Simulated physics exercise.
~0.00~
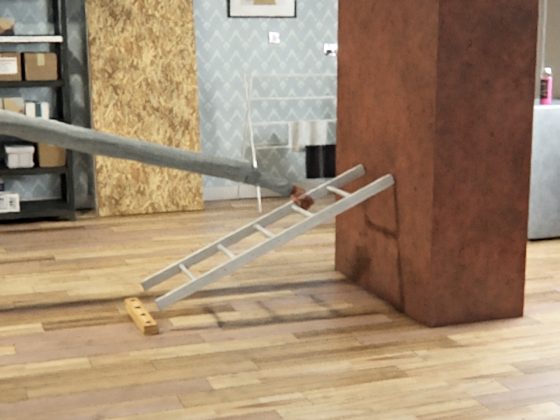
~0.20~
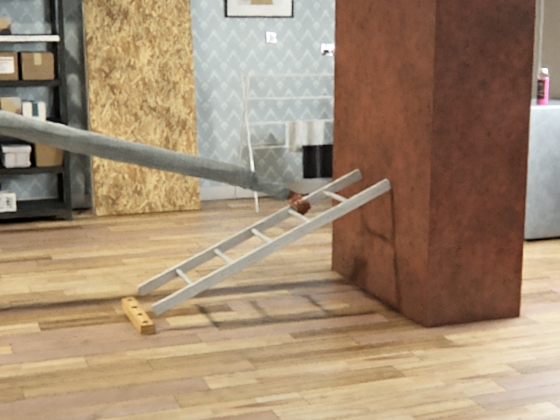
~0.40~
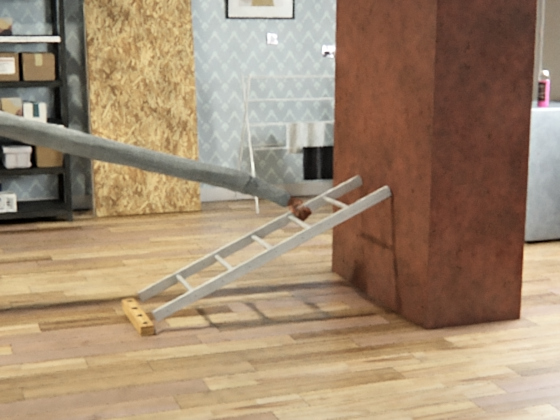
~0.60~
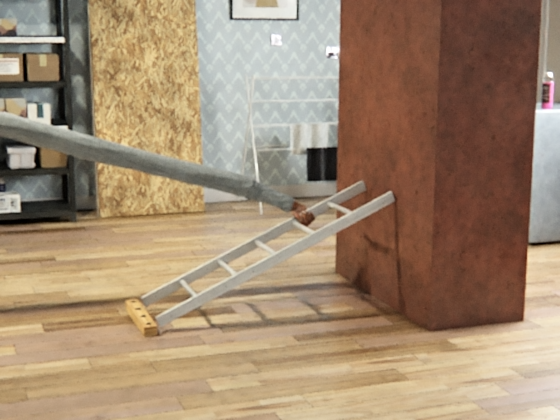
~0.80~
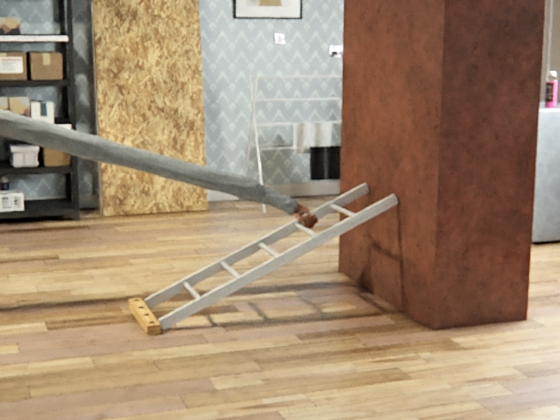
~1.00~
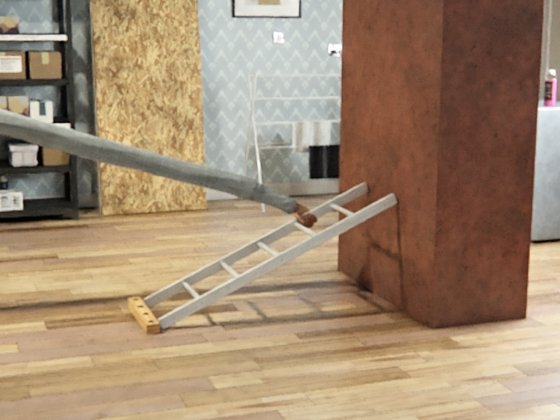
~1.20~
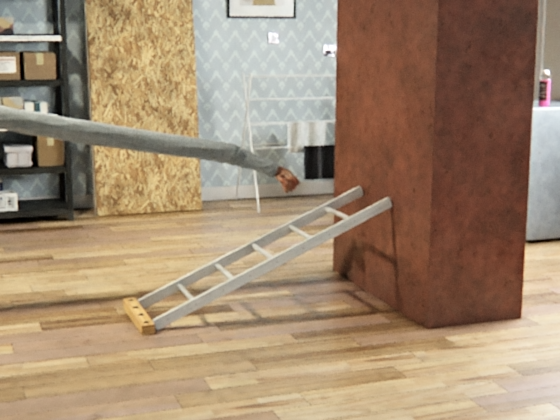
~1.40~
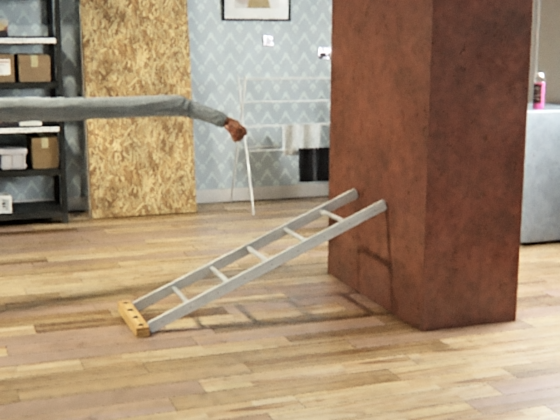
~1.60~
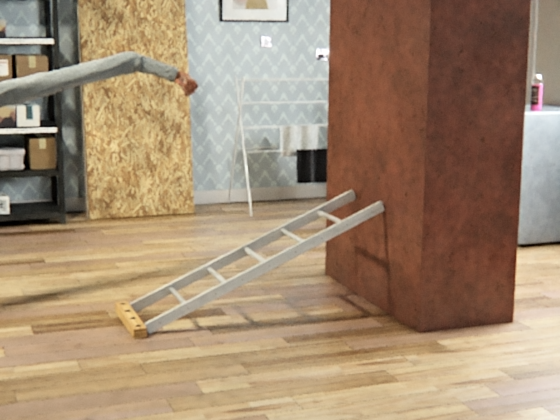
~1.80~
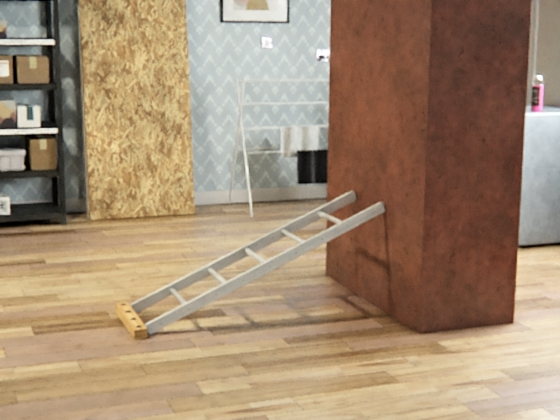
In a room with a pale wooden floor, seen from the side by a slightly swaying camera, a white ladder-like gate leans at a low slant against a large reddish-brown cupboard on the right. Its lower end meets a small yellowish wooden batten on the floor, while shelves, a chipboard panel and a white rack stand behind. A grey-sleeved arm reaches in from the left, its hand at the gate's upper part, and lowers it slightly against the cupboard. The hand holds there briefly, then lets go and draws back out to the left. The gate stays leaning, its foot at the batten.
